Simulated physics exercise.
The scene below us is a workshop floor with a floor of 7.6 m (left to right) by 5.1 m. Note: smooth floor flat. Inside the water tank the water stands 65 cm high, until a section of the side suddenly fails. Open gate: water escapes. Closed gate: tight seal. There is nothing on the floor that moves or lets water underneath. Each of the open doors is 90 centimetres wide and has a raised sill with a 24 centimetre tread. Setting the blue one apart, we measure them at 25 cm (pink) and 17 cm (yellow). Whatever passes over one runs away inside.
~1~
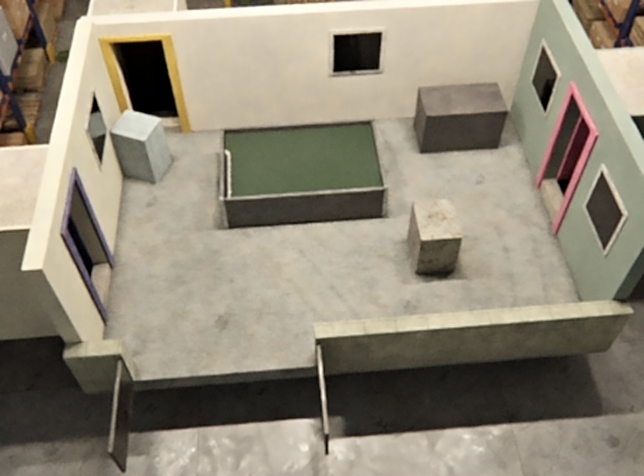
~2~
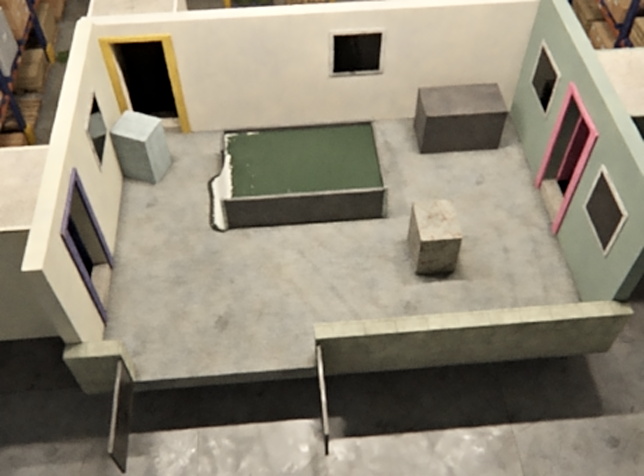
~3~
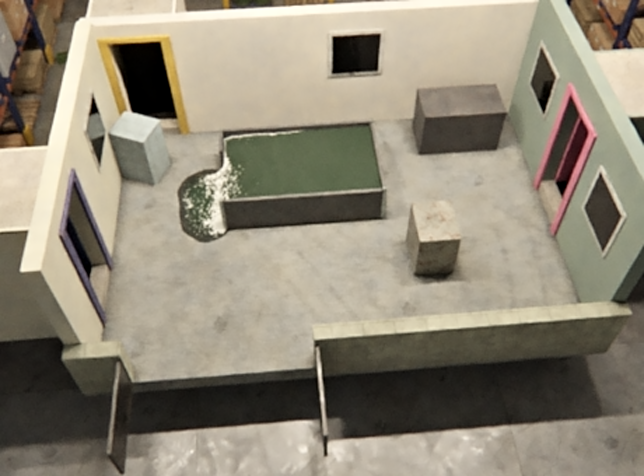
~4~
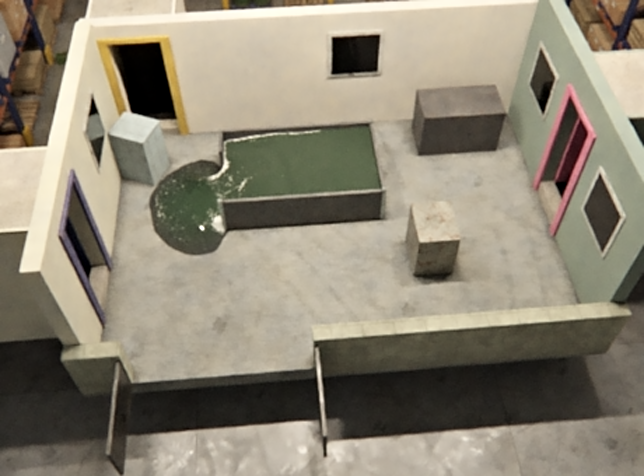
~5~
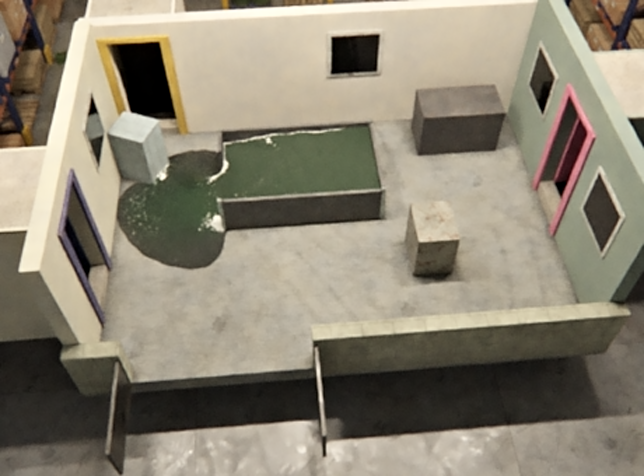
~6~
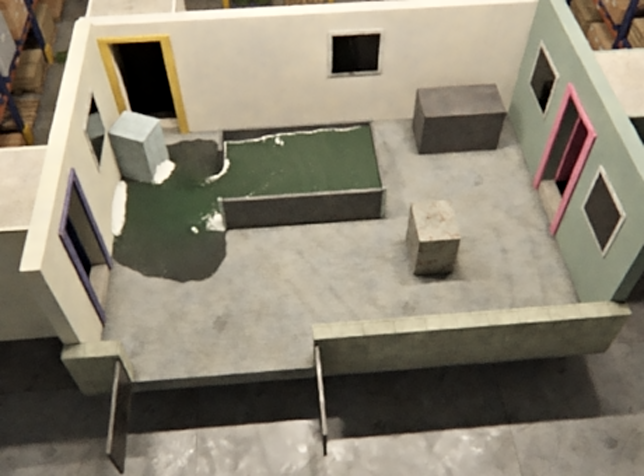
On a walled workshop floor seen from above, a rectangular tank holds still green water. Water pours out through the tank's left end onto the grey floor, flecked with white foam, and the dark green puddle widens leftward, spreading around the pale blue block and toward the front.
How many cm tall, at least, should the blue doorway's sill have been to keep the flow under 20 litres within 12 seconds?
At least about 16 cm.
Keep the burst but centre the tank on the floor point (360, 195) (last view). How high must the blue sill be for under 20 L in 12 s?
About 19 cm.
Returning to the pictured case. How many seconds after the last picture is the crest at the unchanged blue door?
Peak: Close to 1.8 s.
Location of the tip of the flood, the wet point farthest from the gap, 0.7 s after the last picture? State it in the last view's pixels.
Around (102, 338).
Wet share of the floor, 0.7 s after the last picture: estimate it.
Some 20 per cent is wet.
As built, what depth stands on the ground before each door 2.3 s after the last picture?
Lab note, cm: Blue 21; pink 0; yellow 7.
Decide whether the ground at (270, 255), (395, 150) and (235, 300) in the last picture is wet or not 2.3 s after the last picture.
Point 1: Bone dry; point 2: Bone dry; point 3: Bone dry.
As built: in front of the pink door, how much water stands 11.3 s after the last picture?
A ruler would read roughly 5.5 cm.
Then, 0.7 s after the last picture water covers 20 % of the floor, deepest (48 cm) near (122, 178); 18 cm at the blue door, 0 litres in over its 21 cm sill.
Then, 2.3 s after the last picture water covers 30 % of the floor, deepest (38 cm) near (98, 370); 21 cm at the blue door, 3 litres in over its 21 cm sill.
Then, 11.3 s after the last picture water covers 90 % of the floor, deepest (8 cm) near (498, 114); 6 cm at the blue door, 4 litres in over its 21 cm sill.
At the blue door as built, the water peaked near 23 cm, 1.7 s after the last picture.
Run again over the same 12 s with other heights there, 37 litres in over 13.5 cm, 11 litres over 18 cm. The limit of 20 litres is kept from about 16 cm up.
